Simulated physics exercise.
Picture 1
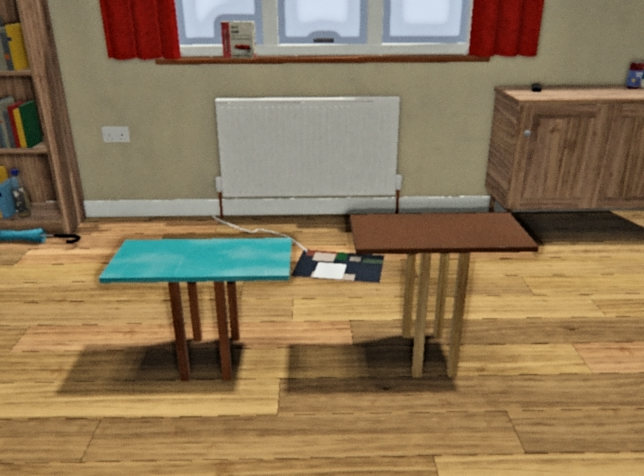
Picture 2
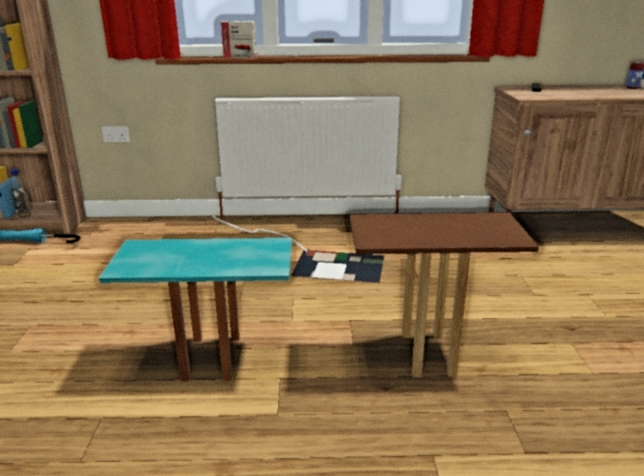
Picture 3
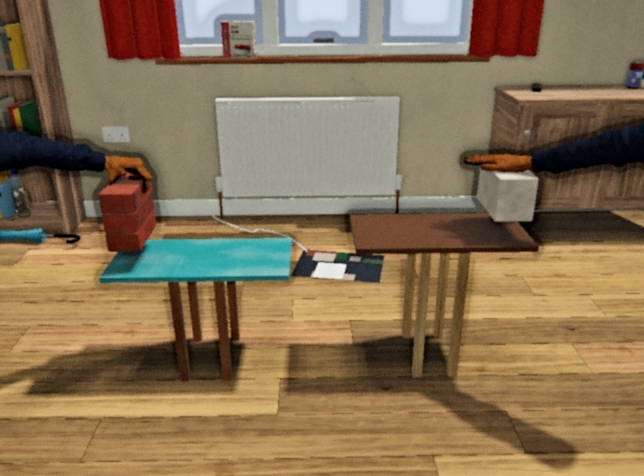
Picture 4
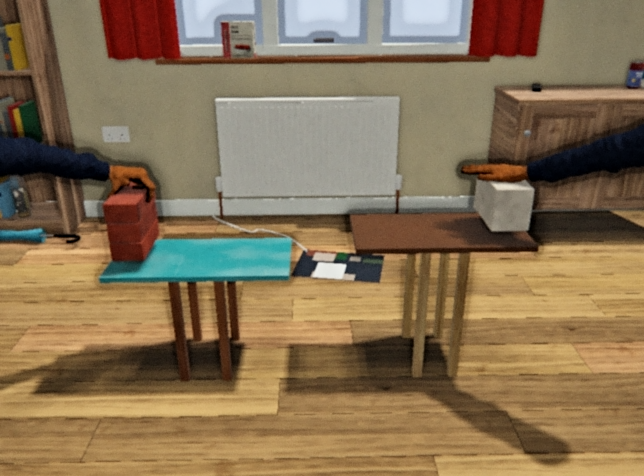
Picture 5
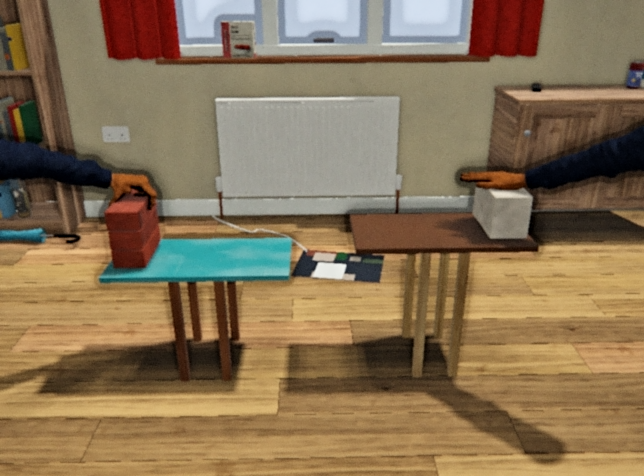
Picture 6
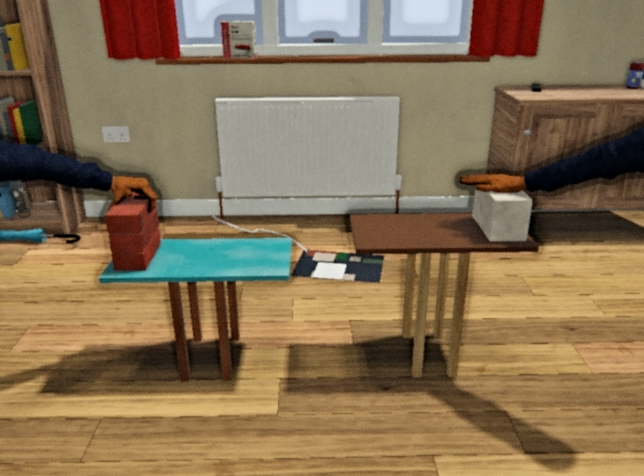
Two hands lower red bricks onto a turquoise table and a pale block onto a brown one.
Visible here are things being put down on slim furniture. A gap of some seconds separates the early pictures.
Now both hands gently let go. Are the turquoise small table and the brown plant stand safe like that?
Outcome: The turquoise small table tips up and the brown plant stand tips up.
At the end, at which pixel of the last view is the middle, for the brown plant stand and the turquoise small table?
About (528, 290), and the other about (90, 296).
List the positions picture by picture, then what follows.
The first picture shows turquoise small table (202, 259); brown plant stand (438, 232).
The second picture shows brown plant stand (438, 232).
The third picture shows still on the way; turquoise small table (202, 259); right slab (506, 189).
The fourth picture shows still on the way; brown plant stand (438, 232); left bricks (133, 221).
The fifth picture shows still on the way; turquoise small table (202, 259); right slab (501, 206).
The sixth picture shows in place, still held; turquoise small table (202, 259); brown plant stand (438, 232); left bricks (135, 230).
Then, 0.52 s past the last view, turquoise small table leaning 21° off how it started near (158, 259); brown plant stand leaning 31° off how it started near (497, 239).
Finally, the turquoise small table goes over, near (90, 296); the brown plant stand goes over, near (528, 290).
